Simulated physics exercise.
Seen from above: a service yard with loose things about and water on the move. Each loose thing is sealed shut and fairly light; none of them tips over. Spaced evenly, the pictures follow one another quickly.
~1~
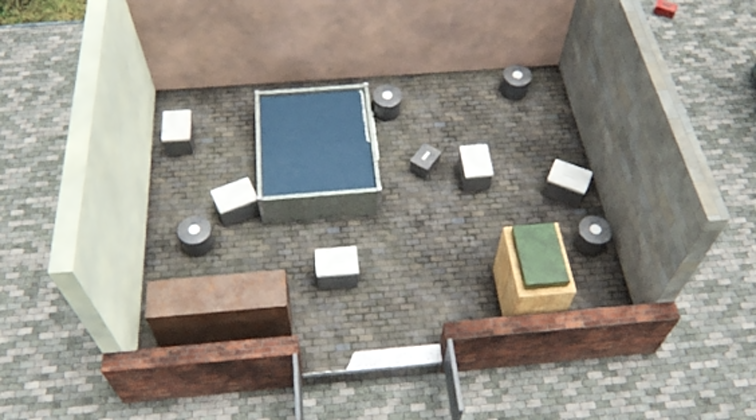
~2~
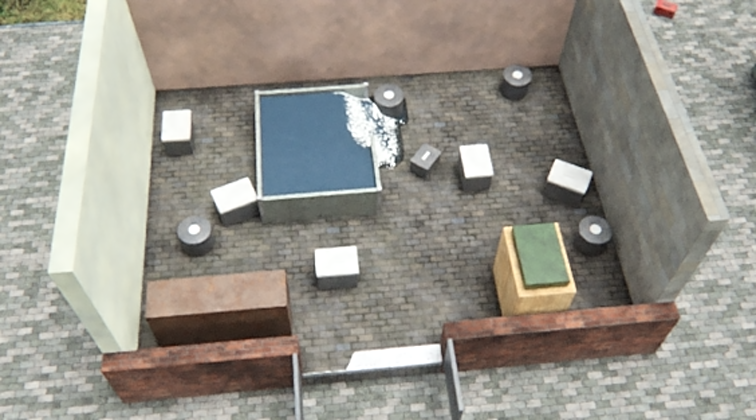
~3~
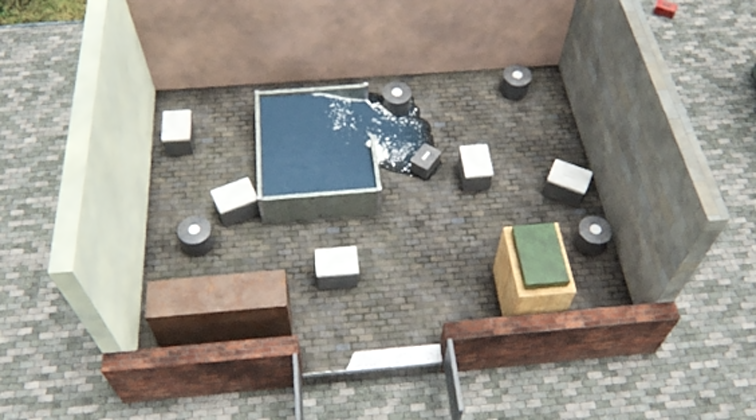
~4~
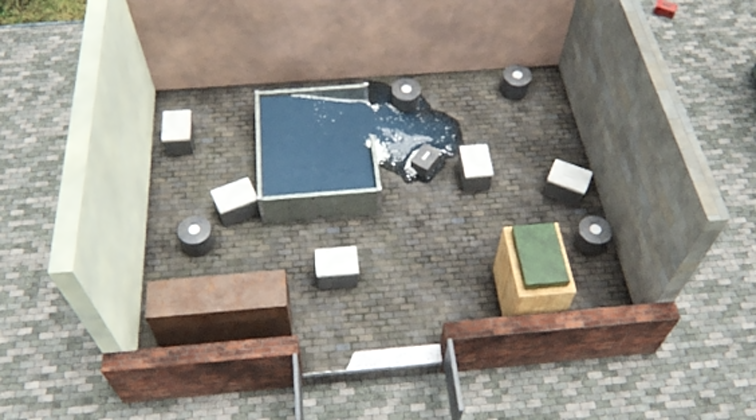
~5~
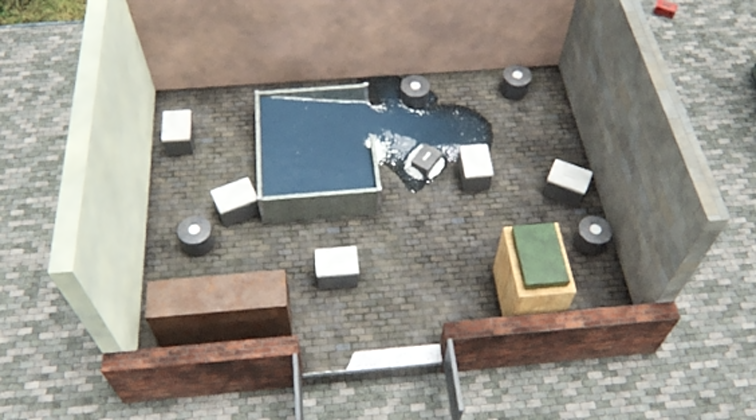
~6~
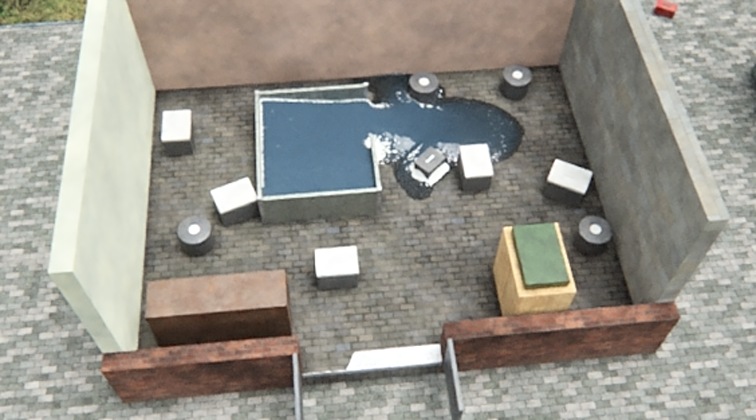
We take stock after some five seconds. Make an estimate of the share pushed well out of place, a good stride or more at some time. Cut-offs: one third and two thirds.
The part that gets shoved well aside lies in the middle band.
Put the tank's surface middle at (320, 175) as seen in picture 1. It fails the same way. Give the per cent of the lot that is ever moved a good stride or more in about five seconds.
Roughly 50 per cent.
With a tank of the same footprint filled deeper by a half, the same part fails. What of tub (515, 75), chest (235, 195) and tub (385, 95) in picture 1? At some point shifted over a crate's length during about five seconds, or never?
Answers, in the order asked: Went past the threshold, stayed within the threshold, went past the threshold.
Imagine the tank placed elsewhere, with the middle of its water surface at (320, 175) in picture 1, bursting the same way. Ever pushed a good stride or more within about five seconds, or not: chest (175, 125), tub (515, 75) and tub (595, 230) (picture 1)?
Object by object: Below the mark, over the mark, over the mark.
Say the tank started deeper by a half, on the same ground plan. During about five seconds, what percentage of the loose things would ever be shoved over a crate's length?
Close to 60 % of the lot.
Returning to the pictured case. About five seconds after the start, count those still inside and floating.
I count 3.
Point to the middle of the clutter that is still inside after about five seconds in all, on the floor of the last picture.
I'd put it around pixel (401, 209).
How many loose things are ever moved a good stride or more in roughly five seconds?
The count is 5.
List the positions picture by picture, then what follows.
The first frame shows a tub at (387, 96) rests on the ground; a tote at (426, 156), on the bottom; 0 of 10 have shifted.
The second frame shows a tub at (389, 95) rests on the ground; a tote at (426, 156) rests on the ground; 0 of 10 have shifted.
The third frame shows a tub at (397, 93), on the bottom, close to its start; a tote at (426, 156) rests on the ground; 1 of 10 have shifted.
The fourth frame shows a tub at (406, 89), on the bottom, a stride from its start; a tote at (426, 156), on the bottom; 1 of 10 have shifted.
The fifth frame shows a tub at (415, 86), on the bottom, a stride from its start; a tote at (426, 157), on the bottom; 1 of 10 have shifted.
The sixth frame shows a tub at (424, 82), on the bottom, a stride from its start; a tote at (430, 159), on the bottom, close to its start; 2 of 10 have shifted.
A moment on, 1 of 10 are well off their spots; 0 afloat.
Next, 2 of 10 are well off their spots; 2 afloat.
Later, 4 of 10 are well off their spots; 2 afloat.
In the end, 5 of 10 are well off their spots, and 5 have been at some point; 3 afloat.
